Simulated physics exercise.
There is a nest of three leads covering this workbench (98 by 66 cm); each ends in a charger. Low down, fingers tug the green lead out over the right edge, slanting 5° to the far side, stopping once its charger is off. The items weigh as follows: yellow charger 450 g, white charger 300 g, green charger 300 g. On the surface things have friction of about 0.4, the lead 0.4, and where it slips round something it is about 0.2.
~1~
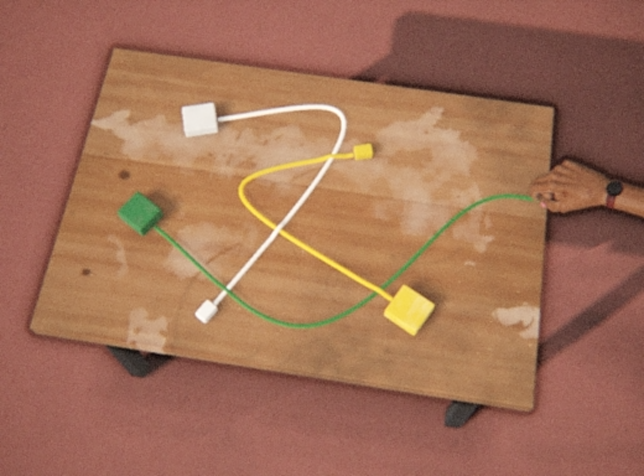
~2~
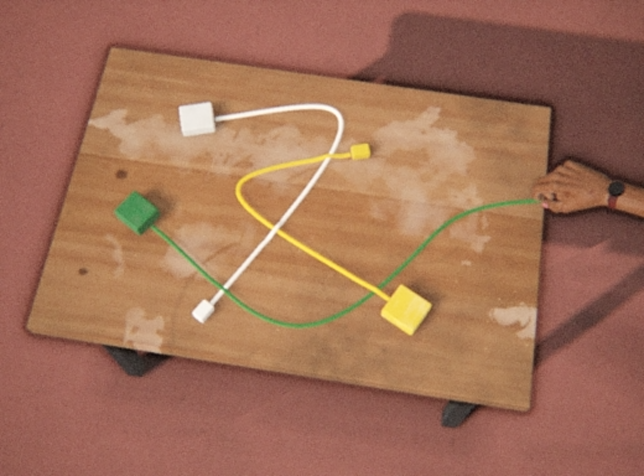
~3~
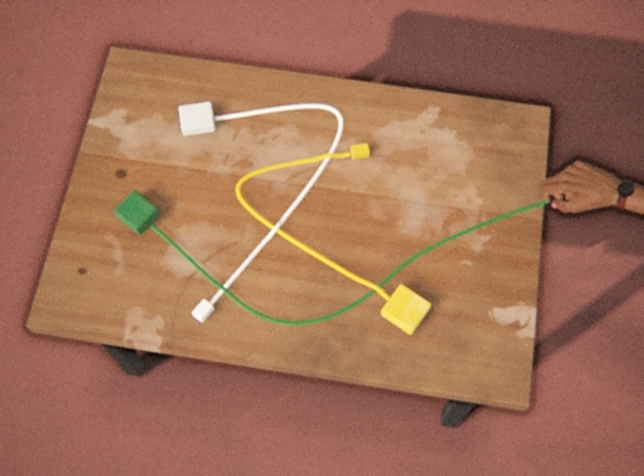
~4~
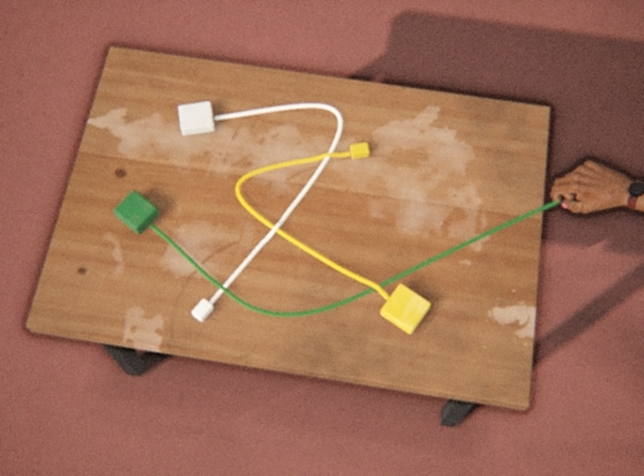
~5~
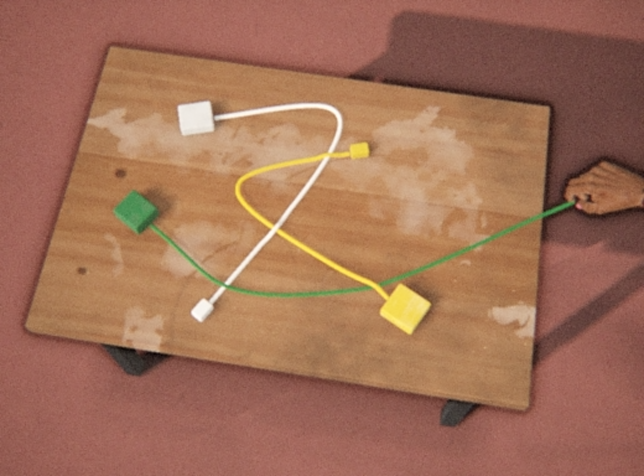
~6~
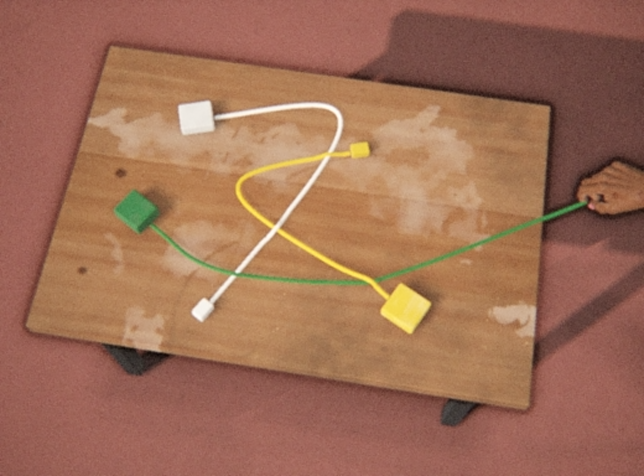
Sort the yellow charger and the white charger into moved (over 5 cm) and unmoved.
Sorted: Yellow charger moved, white charger unmoved.
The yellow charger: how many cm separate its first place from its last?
About: Yellow charger over the edge.
Next, the green lead's tail end at (263, 217); green charger 22 cm off its start, white plug 3 cm off its start.
Then, the green lead's tail end at (413, 251); green charger 53 cm off its start, white plug 7 cm off its start.
After that, the green lead's tail end at (559, 277); yellow charger 17 cm off its start at (491, 292), green charger 83 cm off its start at (546, 268), white plug 7 cm off its start at (228, 283).
Later, the green lead has left the top; yellow charger over the edge, green charger over the edge, yellow plug over the edge.
At the end, the green lead has left the top; yellow charger over the edge, white charger 1 cm off its start at (199, 117), green charger over the edge, yellow plug over the edge.
